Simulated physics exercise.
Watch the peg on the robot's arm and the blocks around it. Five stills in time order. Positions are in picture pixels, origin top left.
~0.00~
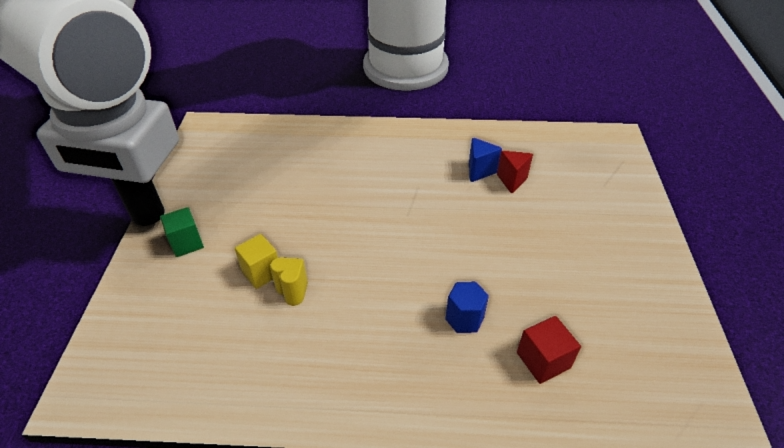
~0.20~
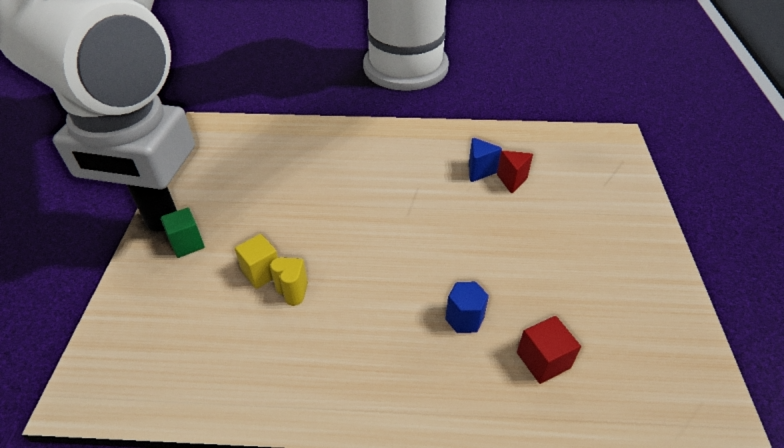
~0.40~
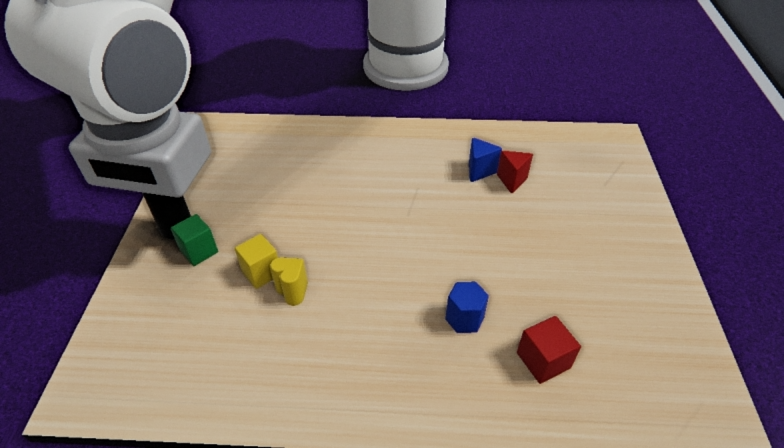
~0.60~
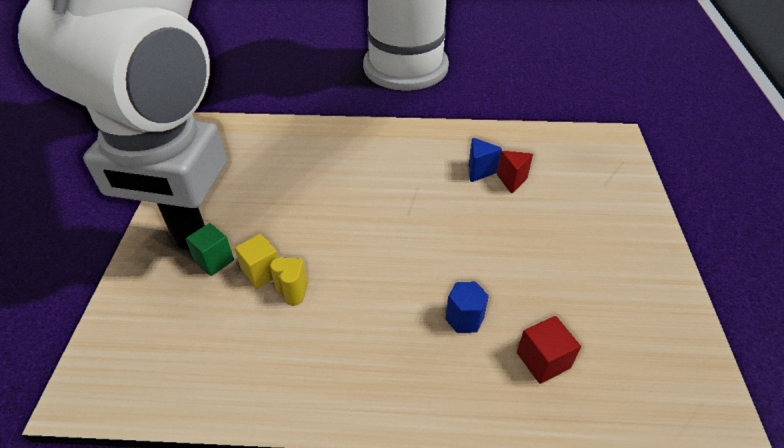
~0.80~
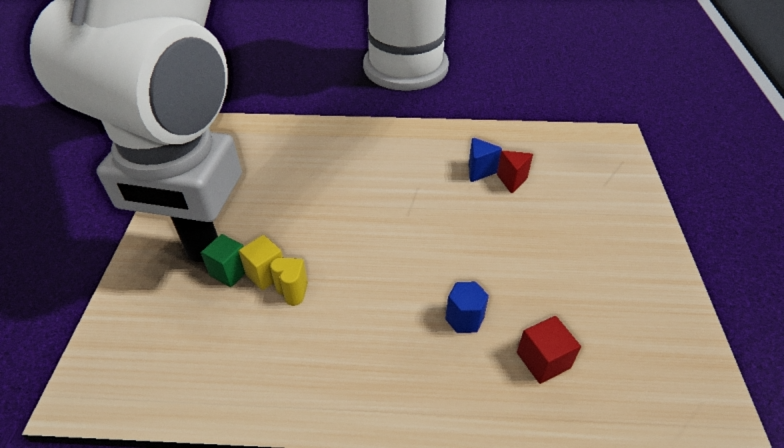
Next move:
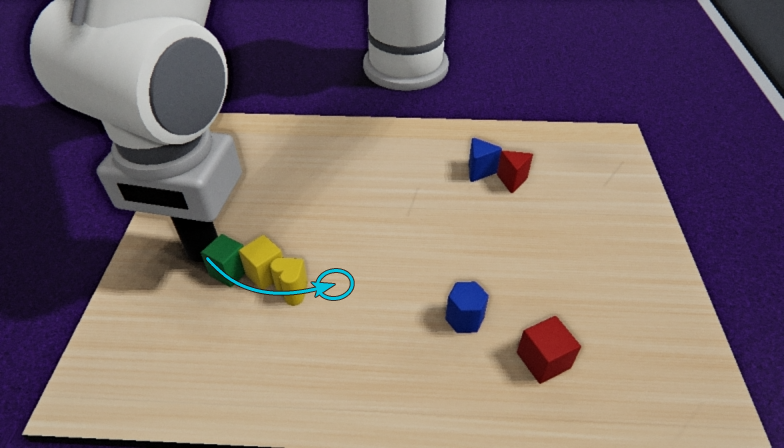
Robot arm pushing a green block rightward across a wooden board up against a yellow block beside a yellow heart.
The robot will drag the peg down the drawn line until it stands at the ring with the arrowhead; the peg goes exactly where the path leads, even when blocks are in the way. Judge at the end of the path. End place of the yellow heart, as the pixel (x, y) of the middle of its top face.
It will end up at (366, 267).
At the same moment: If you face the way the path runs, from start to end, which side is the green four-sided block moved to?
Off to the right side.
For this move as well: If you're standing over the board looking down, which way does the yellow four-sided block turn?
Turns anticlockwise.
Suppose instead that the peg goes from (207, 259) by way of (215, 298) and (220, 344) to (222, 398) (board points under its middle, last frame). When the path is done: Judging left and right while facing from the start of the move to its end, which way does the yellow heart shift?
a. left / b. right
The correct letter is a.
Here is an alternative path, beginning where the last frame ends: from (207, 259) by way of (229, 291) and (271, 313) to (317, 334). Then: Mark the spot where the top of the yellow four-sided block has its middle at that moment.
It comes to (291, 255).
The line goes from (207, 259) by way of (238, 284) and (284, 293) to (335, 284).
On the path given first. One third of the way, peg at (236, 275); green four-sided block at (256, 274); yellow four-sided block at (288, 256), turned 85° anticlockwise; yellow heart at (313, 270), turned 70° clockwise.
Two thirds of the way, peg at (283, 285); green four-sided block at (291, 295), turned 25° clockwise; yellow four-sided block at (305, 249), turned 100° anticlockwise; yellow heart at (318, 271), turned 80° clockwise.
At the end, peg at (334, 276); green four-sided block at (295, 297), turned 45° clockwise; yellow four-sided block at (326, 236), turned 145° anticlockwise; yellow heart at (366, 267), turned 90° clockwise.
